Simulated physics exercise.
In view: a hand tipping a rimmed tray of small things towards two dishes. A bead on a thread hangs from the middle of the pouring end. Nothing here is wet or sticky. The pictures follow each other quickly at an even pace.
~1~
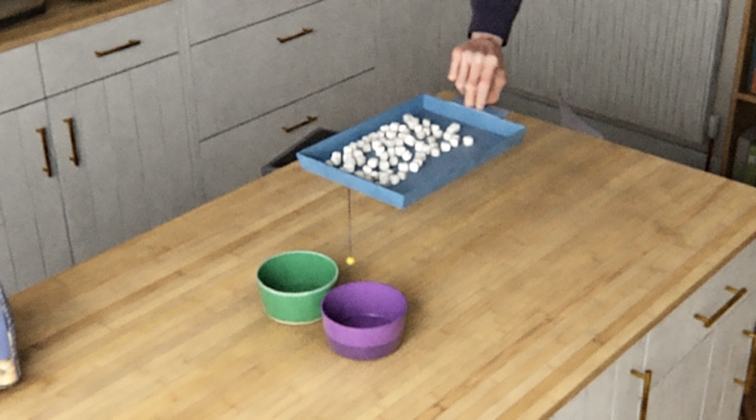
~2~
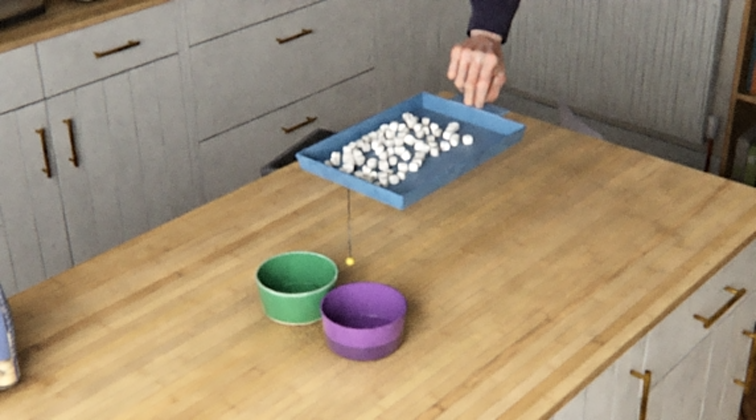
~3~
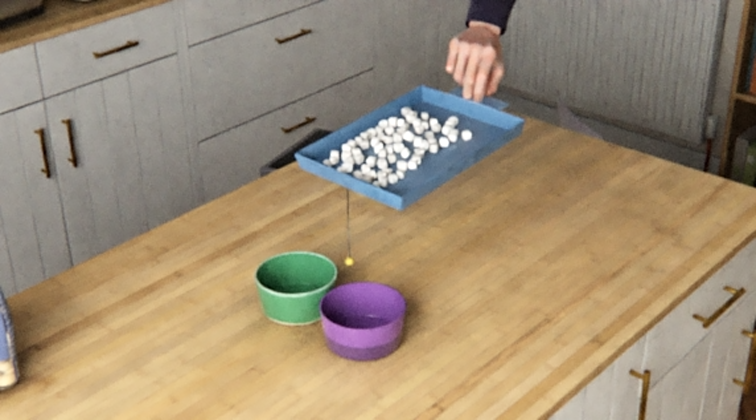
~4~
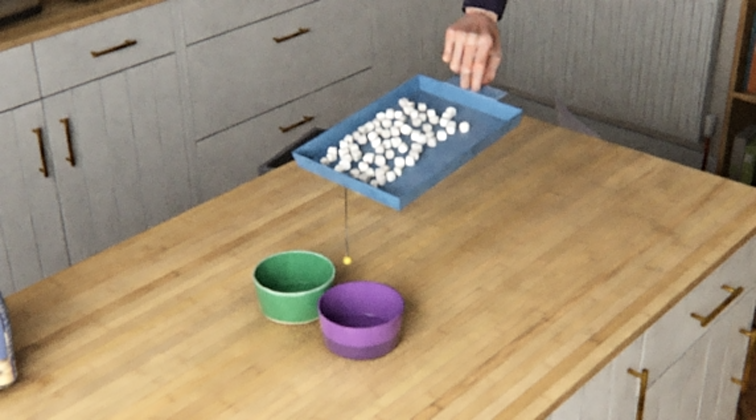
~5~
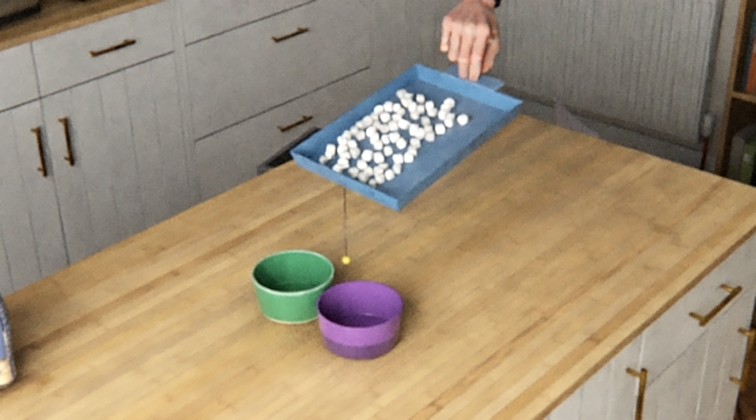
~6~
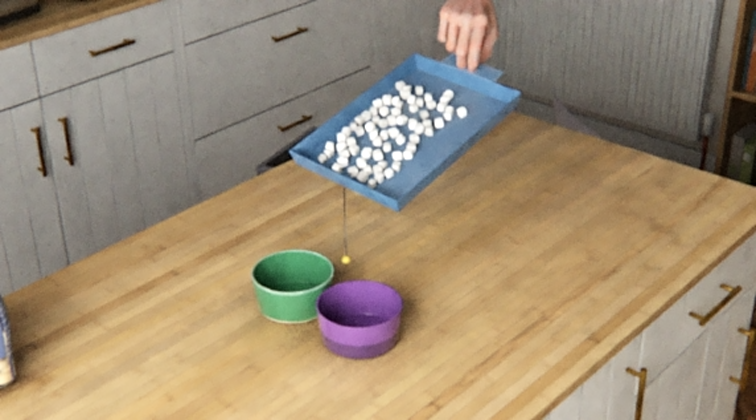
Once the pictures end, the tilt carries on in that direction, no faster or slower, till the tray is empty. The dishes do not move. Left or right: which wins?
The right one ends fuller.
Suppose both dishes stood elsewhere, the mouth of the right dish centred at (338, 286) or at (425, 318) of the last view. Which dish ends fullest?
At the first place right, at the second the left-hand dish.
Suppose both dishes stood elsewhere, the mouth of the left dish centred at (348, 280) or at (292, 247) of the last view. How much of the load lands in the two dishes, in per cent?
Near 40 % and 20 %.
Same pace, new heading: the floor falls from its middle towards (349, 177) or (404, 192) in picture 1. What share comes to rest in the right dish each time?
Near 10 % and 60 %.
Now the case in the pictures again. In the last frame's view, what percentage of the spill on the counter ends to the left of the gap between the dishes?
Near 90 %.
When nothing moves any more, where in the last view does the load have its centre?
Close to (343, 333).
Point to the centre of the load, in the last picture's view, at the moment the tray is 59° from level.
Around (361, 166).
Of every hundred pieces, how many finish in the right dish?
Close to 60 per cent.
Soon after the last picture, tray tipped steeply; all on the tray.
A little later, tray tipped right over; nearly all on the tray; a stray few in the right dish.
Later still, tray tipped past a quarter turn; about half in the right dish; a small part in the left dish; about a quarter outside both.
At rest, tray tipped past a quarter turn; about half in the right dish; a small part in the left dish; about a quarter outside both.
